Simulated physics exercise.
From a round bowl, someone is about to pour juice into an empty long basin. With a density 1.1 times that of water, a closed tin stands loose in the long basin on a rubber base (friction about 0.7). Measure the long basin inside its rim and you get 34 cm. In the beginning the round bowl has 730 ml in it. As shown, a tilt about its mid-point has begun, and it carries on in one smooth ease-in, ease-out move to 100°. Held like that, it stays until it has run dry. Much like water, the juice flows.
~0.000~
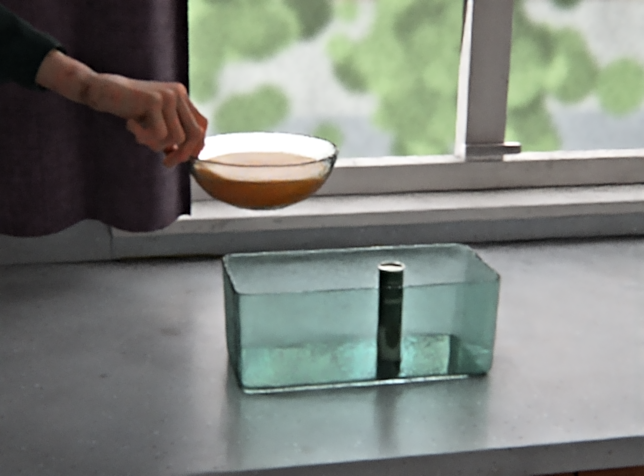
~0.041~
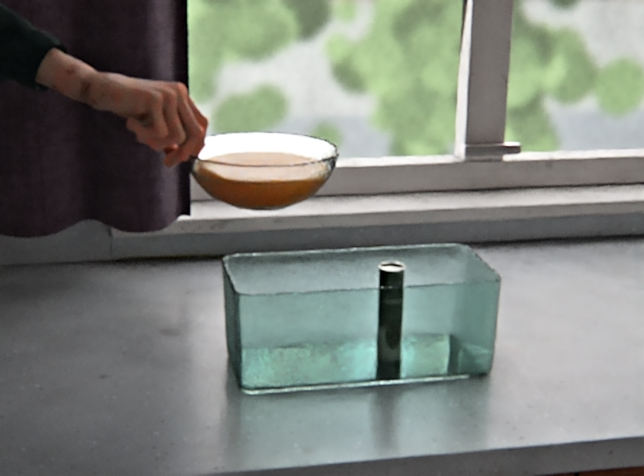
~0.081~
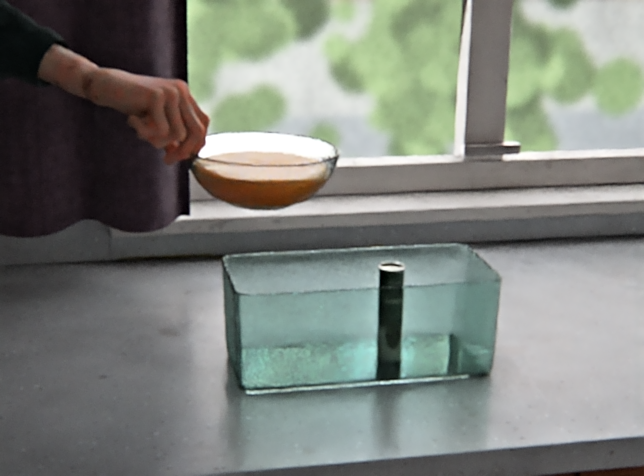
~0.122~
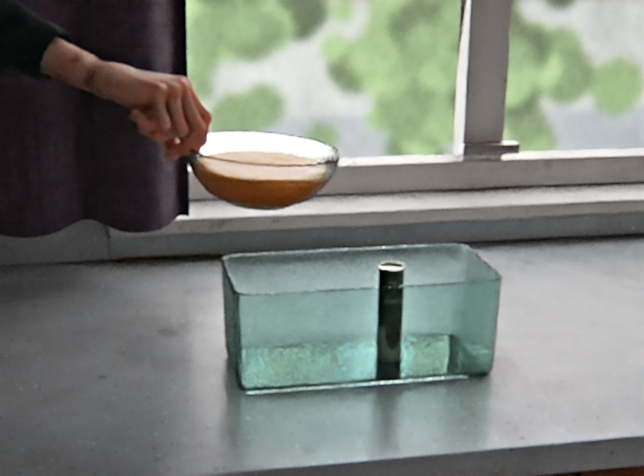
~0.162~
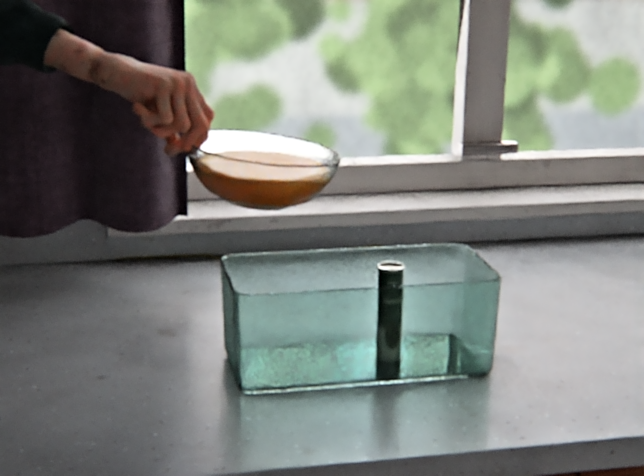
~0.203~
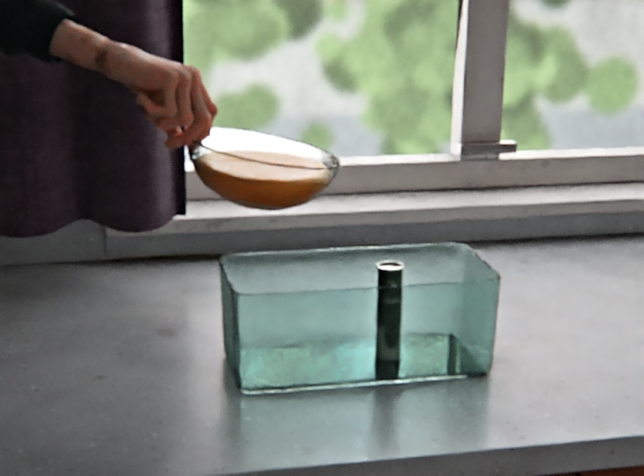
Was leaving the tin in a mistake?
No - watch, it's going to hold out.
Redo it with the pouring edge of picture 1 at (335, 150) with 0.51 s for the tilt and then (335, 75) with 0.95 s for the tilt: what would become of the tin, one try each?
In the first try it comes down; in the second it remains standing.
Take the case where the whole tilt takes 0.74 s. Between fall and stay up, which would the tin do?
Outcome - the tin stays erect.
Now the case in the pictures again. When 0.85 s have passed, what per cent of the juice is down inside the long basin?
Near 98 in a hundred.
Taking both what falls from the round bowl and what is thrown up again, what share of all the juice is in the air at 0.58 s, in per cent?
Near 44 per cent at that moment.
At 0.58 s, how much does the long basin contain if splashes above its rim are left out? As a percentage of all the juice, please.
About 22%.
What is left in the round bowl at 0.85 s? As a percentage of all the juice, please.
About 0 % is still there.
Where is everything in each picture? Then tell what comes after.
In the first frame, it leans 0°; its right rim is at (336, 148); the juice meets the walls at (192, 167) and (328, 163); the long basin's rim runs from (229, 276) to (483, 263); the tin's top is at (391, 271).
In the second frame, it leans 0°; its right rim is at (336, 148); the juice meets the walls at (192, 167) and (328, 163).
In the third frame, it leans 2°; its right rim is at (337, 150); the juice meets the walls at (192, 166) and (329, 164).
In the fourth frame, it leans 4°; its right rim is at (337, 152); the juice meets the walls at (193, 164) and (329, 165).
In the fifth frame, it leans 7°; its right rim is at (338, 156); the juice meets the walls at (193, 162) and (329, 166).
In the sixth frame, it leans 11°; its right rim is at (338, 160); the juice meets the walls at (195, 162) and (330, 167).
By 0.58 s the tilt is 67° and 34 per cent is still to pour; the tin stands where it began.
By 0.85 s the tilt is 97° and 0 per cent is still to pour; the tin stands where it began.
By 1.14 s the tilt is 100° and 0 per cent is still to pour; the tin stands where it began.
By 1.45 s the tilt is 100° and 0 per cent is still to pour; the tin stands where it began.
At rest the tin stands where it began.
